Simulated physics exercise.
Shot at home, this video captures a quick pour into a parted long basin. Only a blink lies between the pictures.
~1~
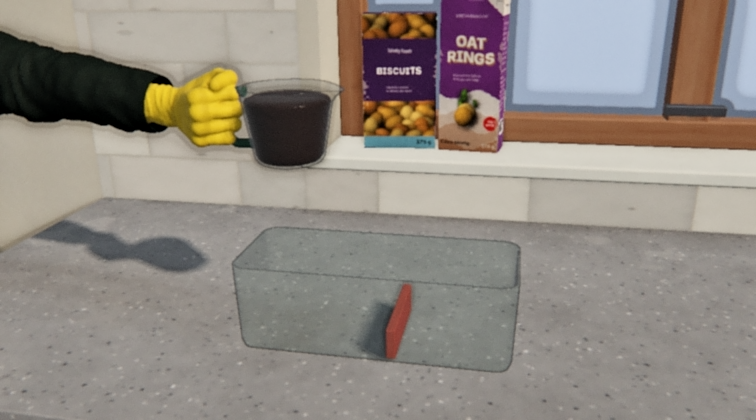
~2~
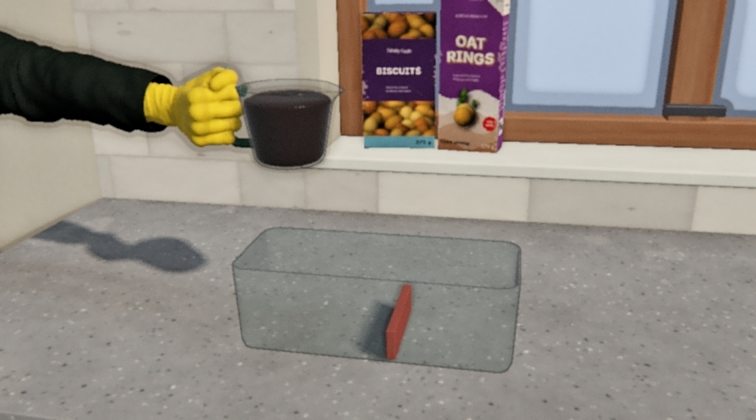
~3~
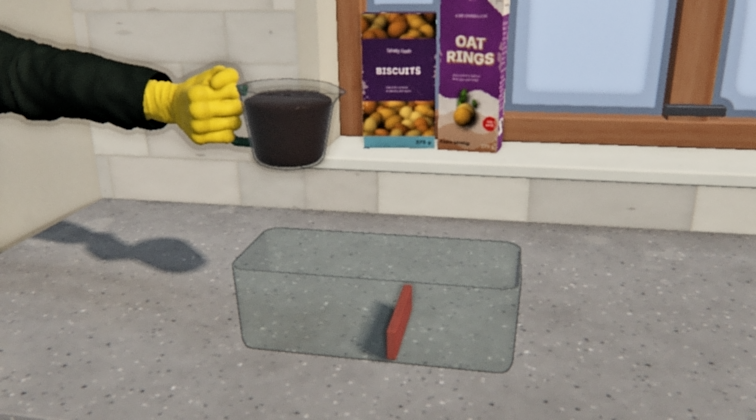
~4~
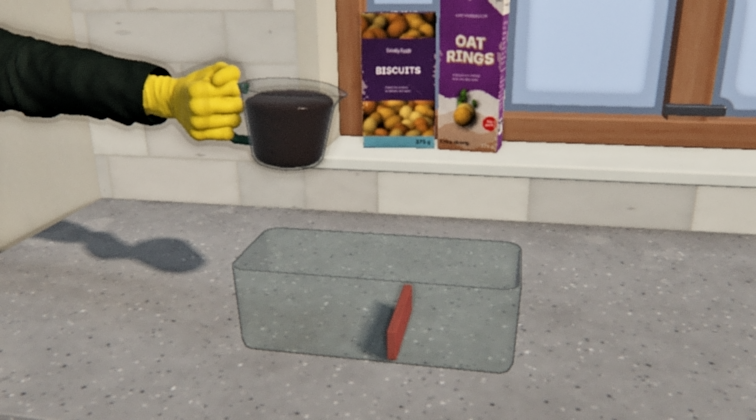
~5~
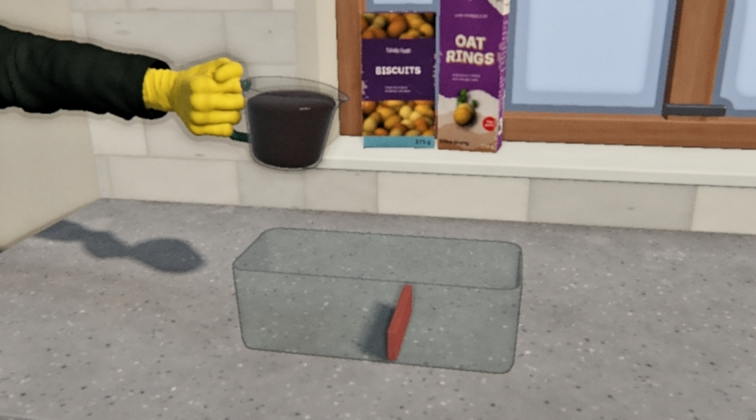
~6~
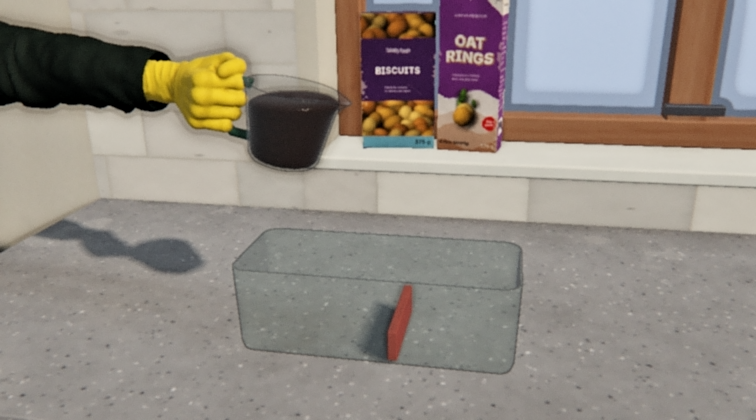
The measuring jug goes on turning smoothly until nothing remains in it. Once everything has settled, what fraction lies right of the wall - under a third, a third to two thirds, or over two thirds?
Lands in the middle band.
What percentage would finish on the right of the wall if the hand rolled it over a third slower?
About 55 %.
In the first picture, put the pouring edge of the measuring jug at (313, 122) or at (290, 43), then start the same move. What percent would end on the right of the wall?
Roughly 5 percent on the first try and 10 percent on the second.
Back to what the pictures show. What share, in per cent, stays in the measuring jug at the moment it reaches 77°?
Near 55 in a hundred still remains.
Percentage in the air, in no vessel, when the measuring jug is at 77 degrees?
Near 30 %.
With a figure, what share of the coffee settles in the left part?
Around 55 %.
A moment on, the measuring jug is tipped on its side and 56 per cent is still to pour, 3 is left of the wall and 11 right of it.
Next, the measuring jug is tipped right over and 3 per cent is still to pour, 47 is left of the wall and 42 right of it.
Then the measuring jug is tipped right over and 0 per cent is still to pour, 54 is left of the wall and 43 right of it.
Later the measuring jug is tipped right over and 0 per cent is still to pour, 54 is left of the wall and 44 right of it.
Finally, 54 per cent lies left of the wall, 44 right of it and 2 outside.
